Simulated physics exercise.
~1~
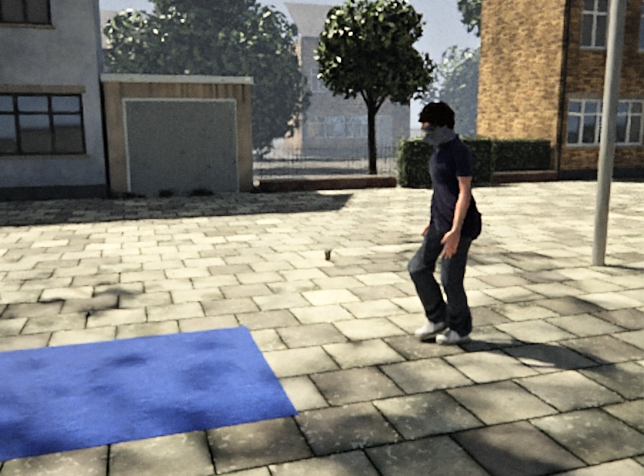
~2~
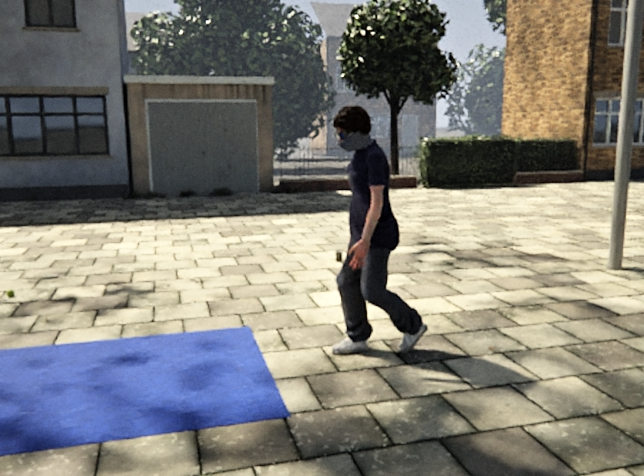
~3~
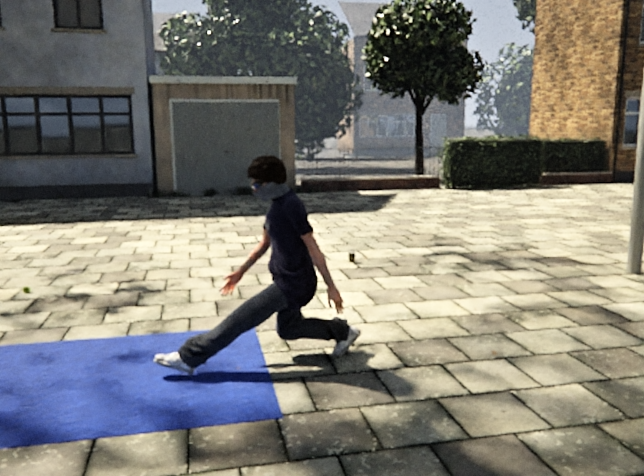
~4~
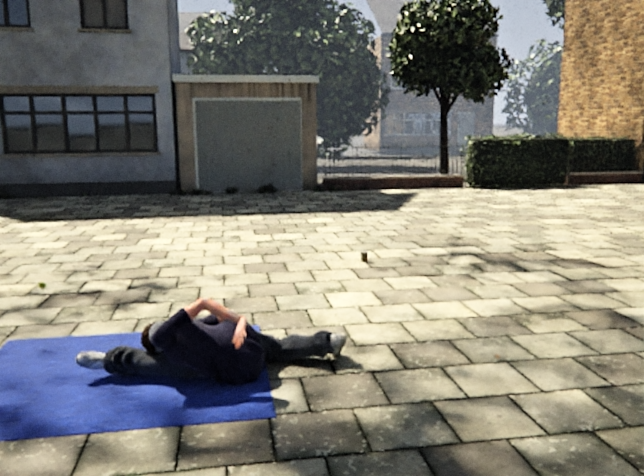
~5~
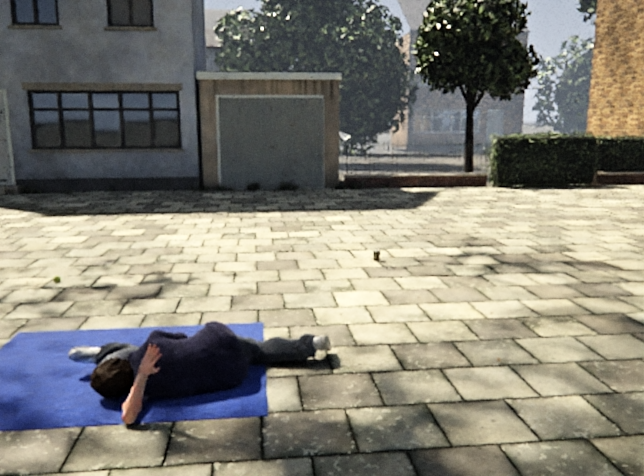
A dark-haired person in a dark top, grey trousers and white shoes walks left across a sunlit paved square towards a blue mat at the lower left. The view, from the side, drifts slightly, with a grey building, a garage-like front, trees, a hedge and a brick building behind. Reaching the mat's near edge, the person drops low in a long split stride, the front foot on the mat and arms hanging out. The body folds down over the legs, arms up around the head. Finally the person lies stretched across the edge, head, chest and hips on the mat, feet trailing onto the paving.
